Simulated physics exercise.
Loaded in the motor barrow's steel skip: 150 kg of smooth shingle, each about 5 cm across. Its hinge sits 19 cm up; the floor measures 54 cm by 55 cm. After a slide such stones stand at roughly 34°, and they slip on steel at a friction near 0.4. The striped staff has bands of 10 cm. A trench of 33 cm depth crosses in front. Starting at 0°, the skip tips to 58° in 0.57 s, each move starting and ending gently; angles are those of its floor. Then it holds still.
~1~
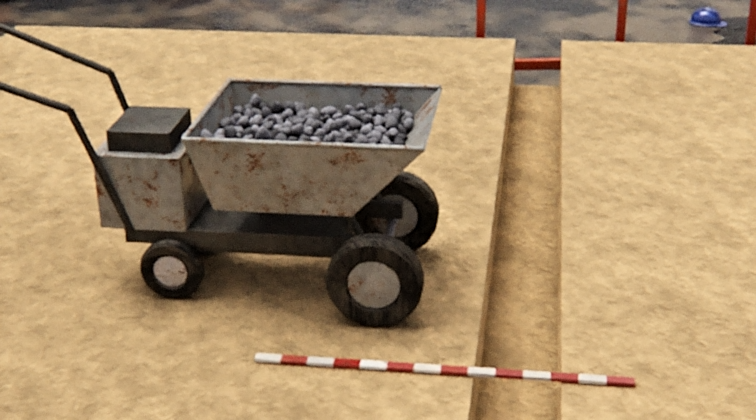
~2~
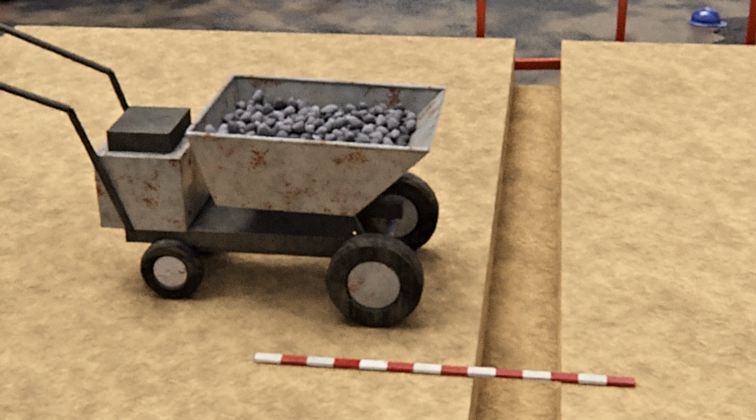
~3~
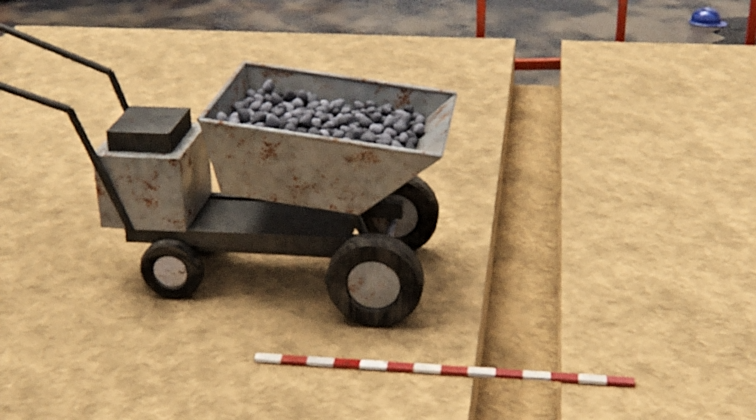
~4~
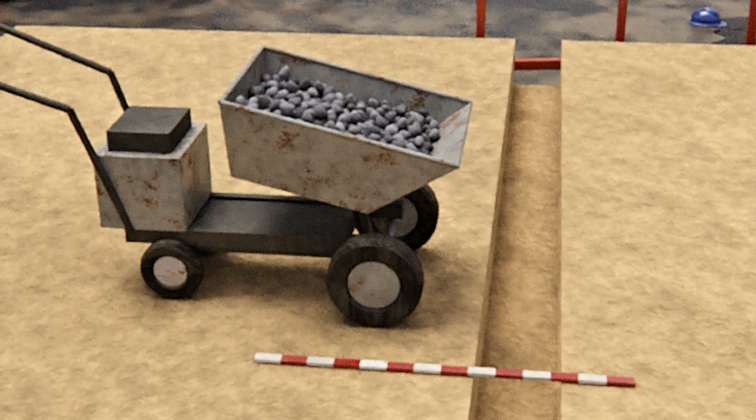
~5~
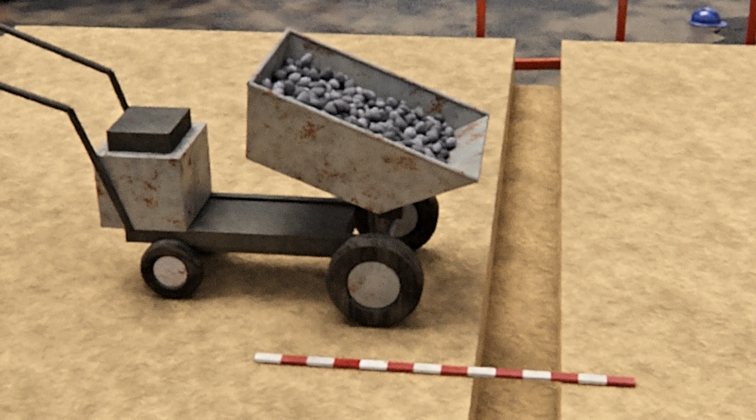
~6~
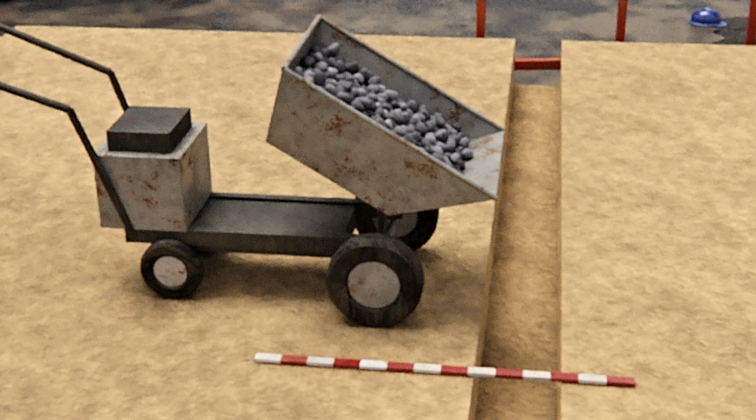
A sandy, level stretch of ground cut by a narrow trench is seen from above and to one side, with dark wet-looking ground, red posts and a blue helmet beyond. A rusty grey motor barrow with black wheels stands left of the trench, its skip holding grey stones, a red-and-white staff lying in front. The skip's left end rises steadily, steepening its slope rightward, while the barrow and camera stay still.
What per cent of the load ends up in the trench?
Roughly 31 per cent ends in the trench.
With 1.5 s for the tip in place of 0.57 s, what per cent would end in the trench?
It would be near 45 per cent.
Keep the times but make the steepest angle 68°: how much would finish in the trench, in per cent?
It would be near 15 per cent.
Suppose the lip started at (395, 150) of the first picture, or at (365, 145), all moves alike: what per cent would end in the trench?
First some 45, then 60 per cent.
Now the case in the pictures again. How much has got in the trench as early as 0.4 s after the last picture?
Some 5 per cent.
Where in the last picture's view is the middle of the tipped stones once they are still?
Their middle is at about (618, 294).
Then, 0.1 s after the last picture the floor is at 49°, 100 % in the skip; the foremost stones are at (494, 191).
Then, 0.4 s after the last picture the floor is at 58°, 91 % in the skip, 5 % in the trench, 4 % past the trench; the foremost stones are at (589, 241).
Then, 0.7 s after the last picture the floor is at 58°, 35 % in the skip, 5 % in the trench, 60 % past the trench; the foremost stones are past the picture's edge.
Then, 2.7 s after the last picture the floor is at 58°, 0 % in the skip, 31 % in the trench, 69 % past the trench; the foremost stones are past the picture's edge.
